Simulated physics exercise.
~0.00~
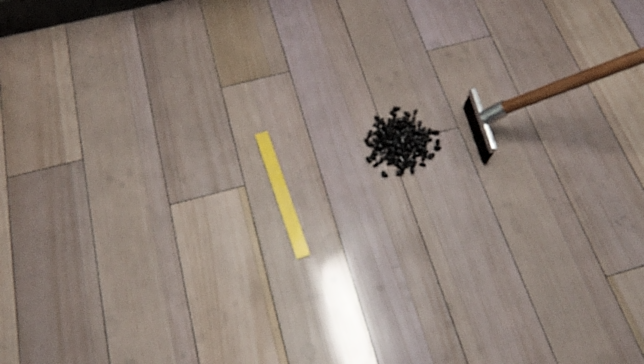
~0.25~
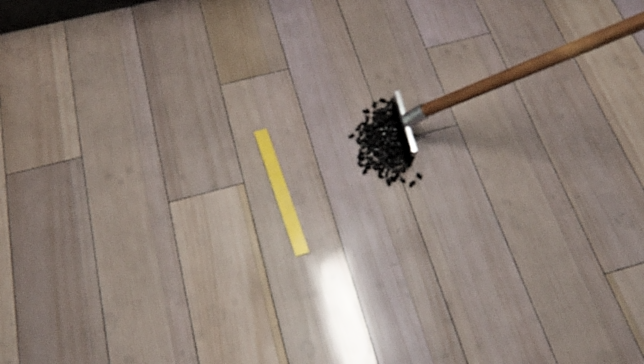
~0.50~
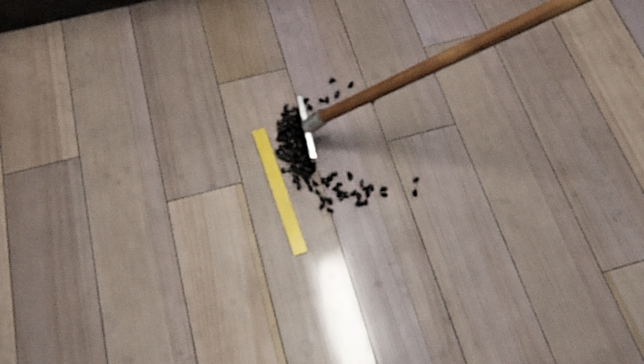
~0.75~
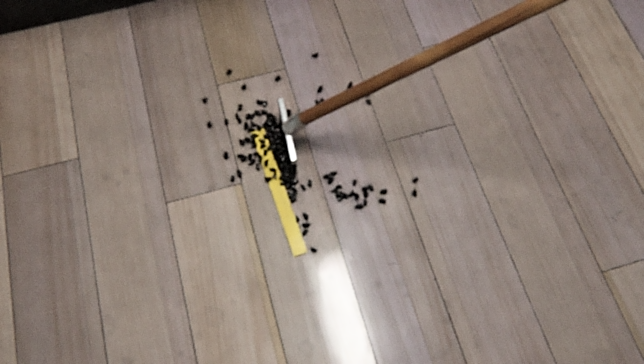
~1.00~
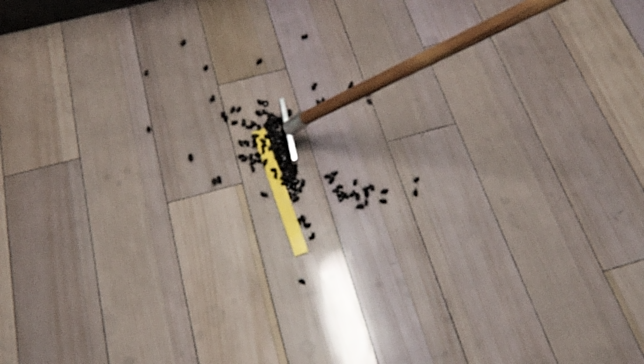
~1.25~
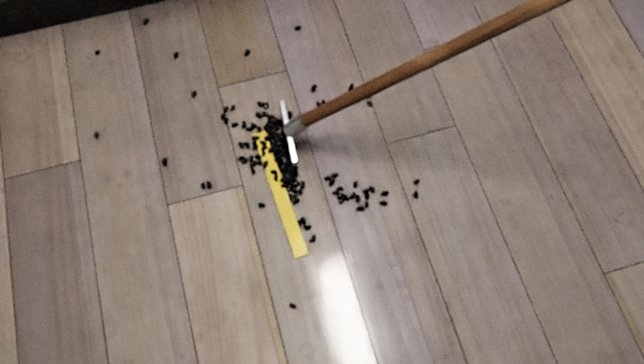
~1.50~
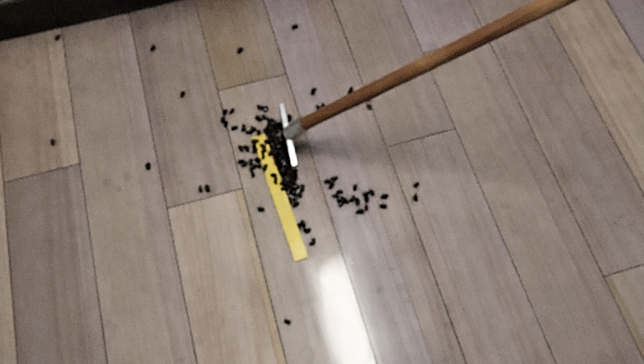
A squeegee pushes black beans left onto a yellow strip and stops, leaving beans scattered around.
